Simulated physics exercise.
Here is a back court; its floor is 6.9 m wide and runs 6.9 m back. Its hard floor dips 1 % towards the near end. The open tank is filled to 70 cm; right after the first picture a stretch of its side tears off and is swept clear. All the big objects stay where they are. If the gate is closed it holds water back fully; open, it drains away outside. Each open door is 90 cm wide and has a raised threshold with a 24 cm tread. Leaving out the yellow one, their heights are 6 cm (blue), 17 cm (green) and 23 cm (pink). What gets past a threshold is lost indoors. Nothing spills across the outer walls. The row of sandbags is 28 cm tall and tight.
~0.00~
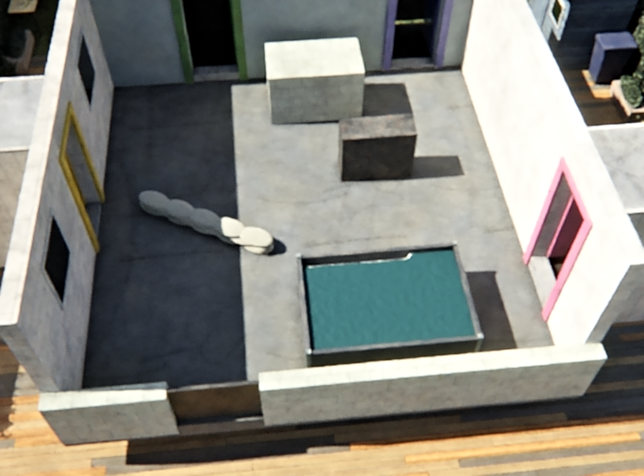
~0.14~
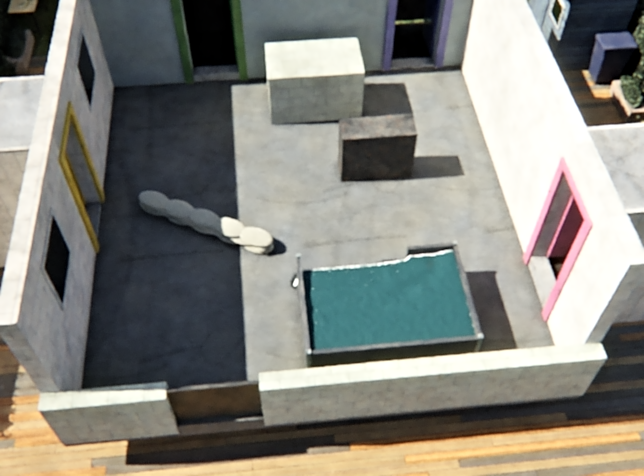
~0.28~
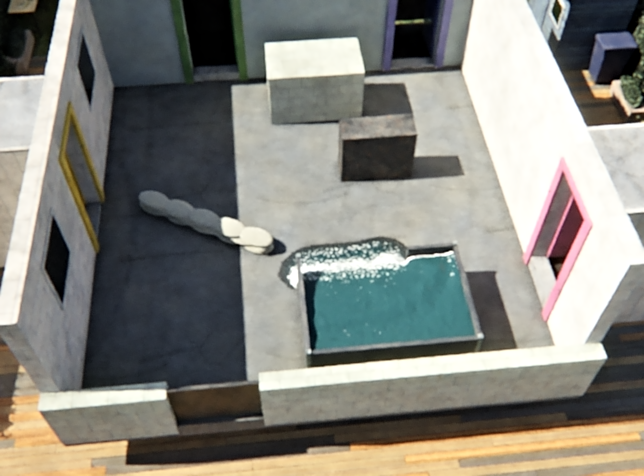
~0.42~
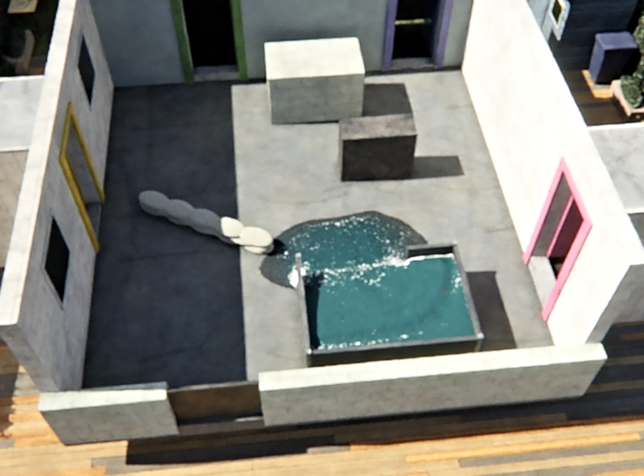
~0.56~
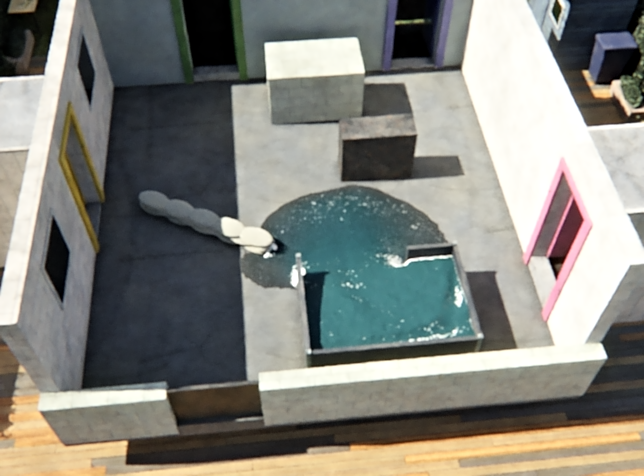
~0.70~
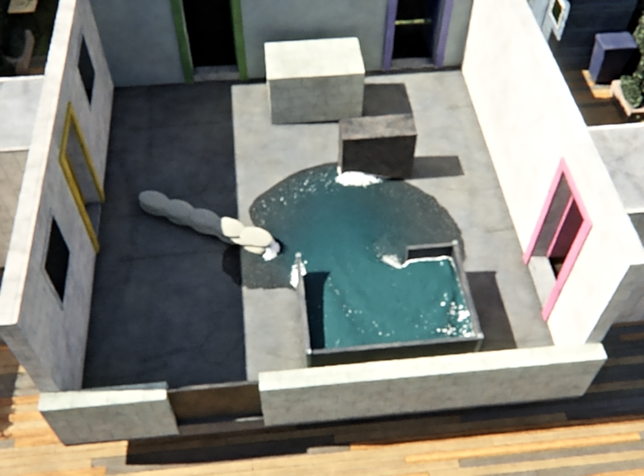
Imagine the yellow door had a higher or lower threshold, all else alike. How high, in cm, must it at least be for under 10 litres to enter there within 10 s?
Some 6 cm above the ground.
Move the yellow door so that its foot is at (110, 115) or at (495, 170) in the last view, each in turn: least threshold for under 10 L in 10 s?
About 22 and 15 cm.
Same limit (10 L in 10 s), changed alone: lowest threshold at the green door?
Roughly 15 cm at green.
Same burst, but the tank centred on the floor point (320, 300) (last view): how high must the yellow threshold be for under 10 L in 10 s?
About 10.5 cm.
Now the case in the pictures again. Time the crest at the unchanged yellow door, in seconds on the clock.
Near 8.0 s.
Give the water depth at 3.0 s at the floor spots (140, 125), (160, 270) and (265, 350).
In that order: 4, 1 and 0 cm.
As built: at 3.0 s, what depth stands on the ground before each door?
In cm: Yellow 0, blue 0, green 18, pink 3.
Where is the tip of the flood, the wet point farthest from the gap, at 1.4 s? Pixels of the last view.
Near (255, 111).
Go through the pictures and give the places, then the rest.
The first frame shows the open tank at (385, 298) is whole and still, 70 cm deep; the yellow door at (84, 183) is dry.
In the second frame, the gap is on the far side, the front 0.3 m out at a hidden place; the back of the open tank holds 70 cm.
In the third frame, the front is at (375, 241), 0.8 m from the gap on the far side; 1.2 m2 of floor is wet, 69 cm left at the back.
In the fourth frame, water pours out on the far side and has run 1.3 m, to (359, 217); about 10 cm deep outside, 63 cm at the back.
In the fifth frame, the front is at (344, 191), 1.9 m from the gap on the far side; 4.4 m2 of floor is wet, 61 cm left at the back.
In the sixth frame, the gap is on the far side, the front 2.5 m out at (327, 166); the back of the open tank holds 58 cm; 2.3 m in a straight line remain to the yellow door at (84, 183).
After 1.4 s water covers 25 % of the floor, deepest (37 cm) near (353, 182); it has not reached the yellow door.
After 3.0 s water covers 60 % of the floor, deepest (42 cm) near (114, 89); it has not reached the yellow door.
After 10.0 s water covers 95 % of the floor, deepest (11 cm) near (275, 401); 6 cm at the yellow door, 18 litres in over its 5 cm threshold.
At the yellow door as built, the water arrived by 3.4 s and peaked near 8 cm at 8.0 s.
Run again over the same 10 s with other heights there, 18 litres in over 5 cm, 6 litres over 7 cm. The limit of 10 litres is kept from about 6 cm up.
